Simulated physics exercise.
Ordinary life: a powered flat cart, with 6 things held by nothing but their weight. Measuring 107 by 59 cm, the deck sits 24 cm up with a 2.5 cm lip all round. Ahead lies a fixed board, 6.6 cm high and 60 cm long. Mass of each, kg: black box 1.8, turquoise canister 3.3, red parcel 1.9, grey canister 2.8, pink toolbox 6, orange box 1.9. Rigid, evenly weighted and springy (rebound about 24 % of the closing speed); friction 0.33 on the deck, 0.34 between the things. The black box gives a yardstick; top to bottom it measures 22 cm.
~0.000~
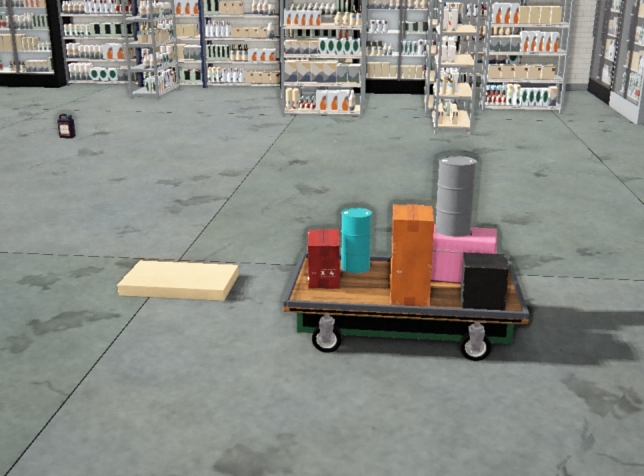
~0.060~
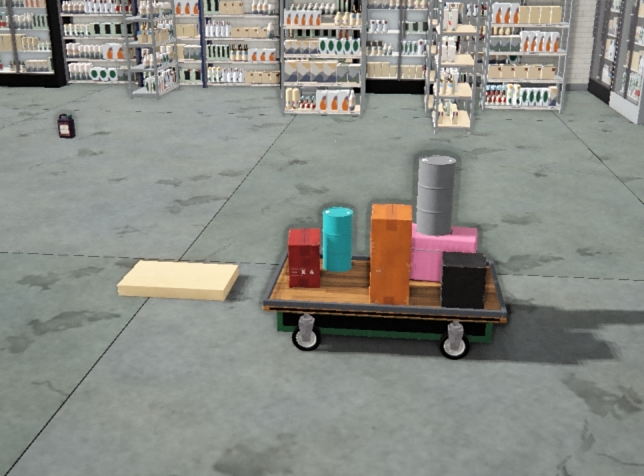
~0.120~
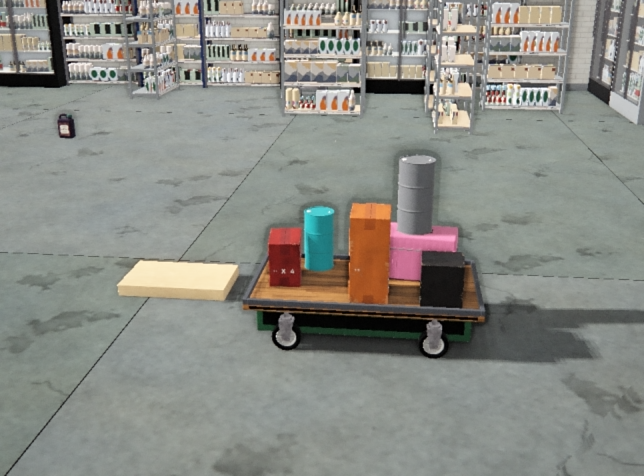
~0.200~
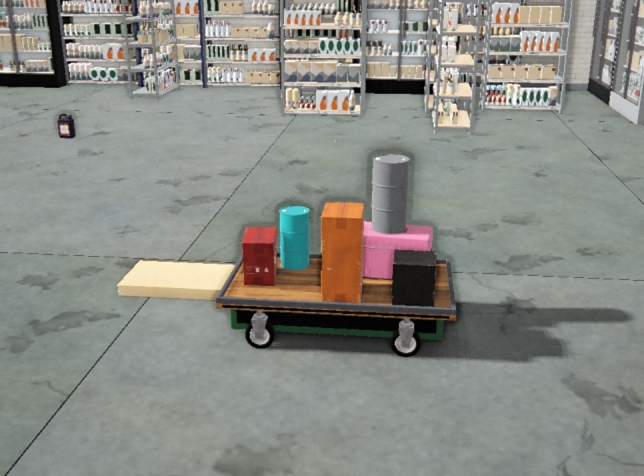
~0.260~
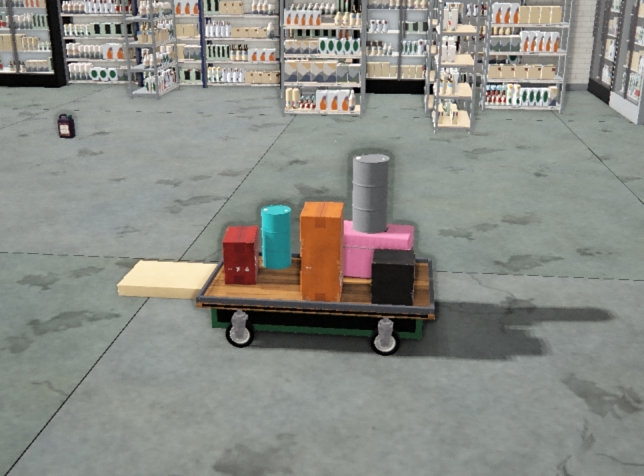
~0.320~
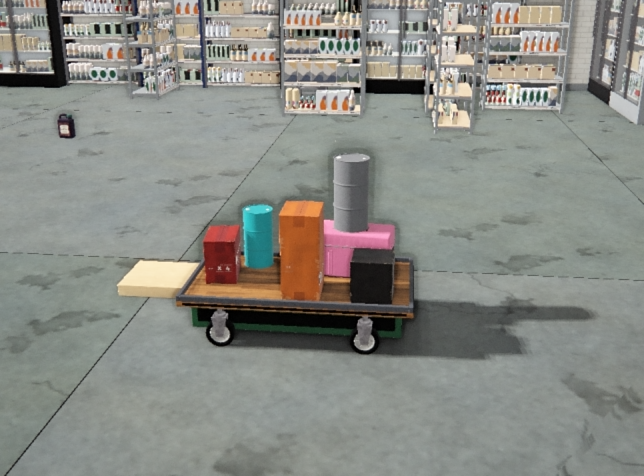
A flat wooden-decked cart loaded with boxes and canisters stands on a grey concrete floor before stocked shelves, seen from a raised, still viewpoint. It carries a red parcel and turquoise canister at left, a tall orange box mid-deck, and a grey canister atop a pink toolbox behind a black box at right. The cart rolls steadily left, its load riding along unshifted, and its front increasingly covers a pale flat slab.
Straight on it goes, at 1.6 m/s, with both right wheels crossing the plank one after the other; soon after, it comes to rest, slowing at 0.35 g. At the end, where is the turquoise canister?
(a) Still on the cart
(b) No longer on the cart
a.
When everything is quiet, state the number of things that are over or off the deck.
All told, 3.
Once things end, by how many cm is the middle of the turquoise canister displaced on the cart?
About 32 cm.
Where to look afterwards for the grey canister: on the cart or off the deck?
When everything stops, the grey canister is out of bounds.
After 0.62 s, cart has run 99 cm; turquoise canister 29° off upright near (176, 211); red parcel 35° off upright; grey canister 21° off upright.
After 0.92 s, cart has run 147 cm; turquoise canister 53° off upright near (93, 238); grey canister on its side; red parcel 60° off upright.
After 1.22 s, cart has run 195 cm; turquoise canister on its side; grey canister upside down; red parcel on its side.
After 1.72 s, cart has run 252 cm; grey canister now off the deck; turquoise canister on its side; red parcel on its side.
In the end (3.3 s), off the deck, grey canister; toppled on the cart, turquoise canister and red parcel; not toppled but over 10 cm from the start, black box; the other 2 under 10 cm from the start.
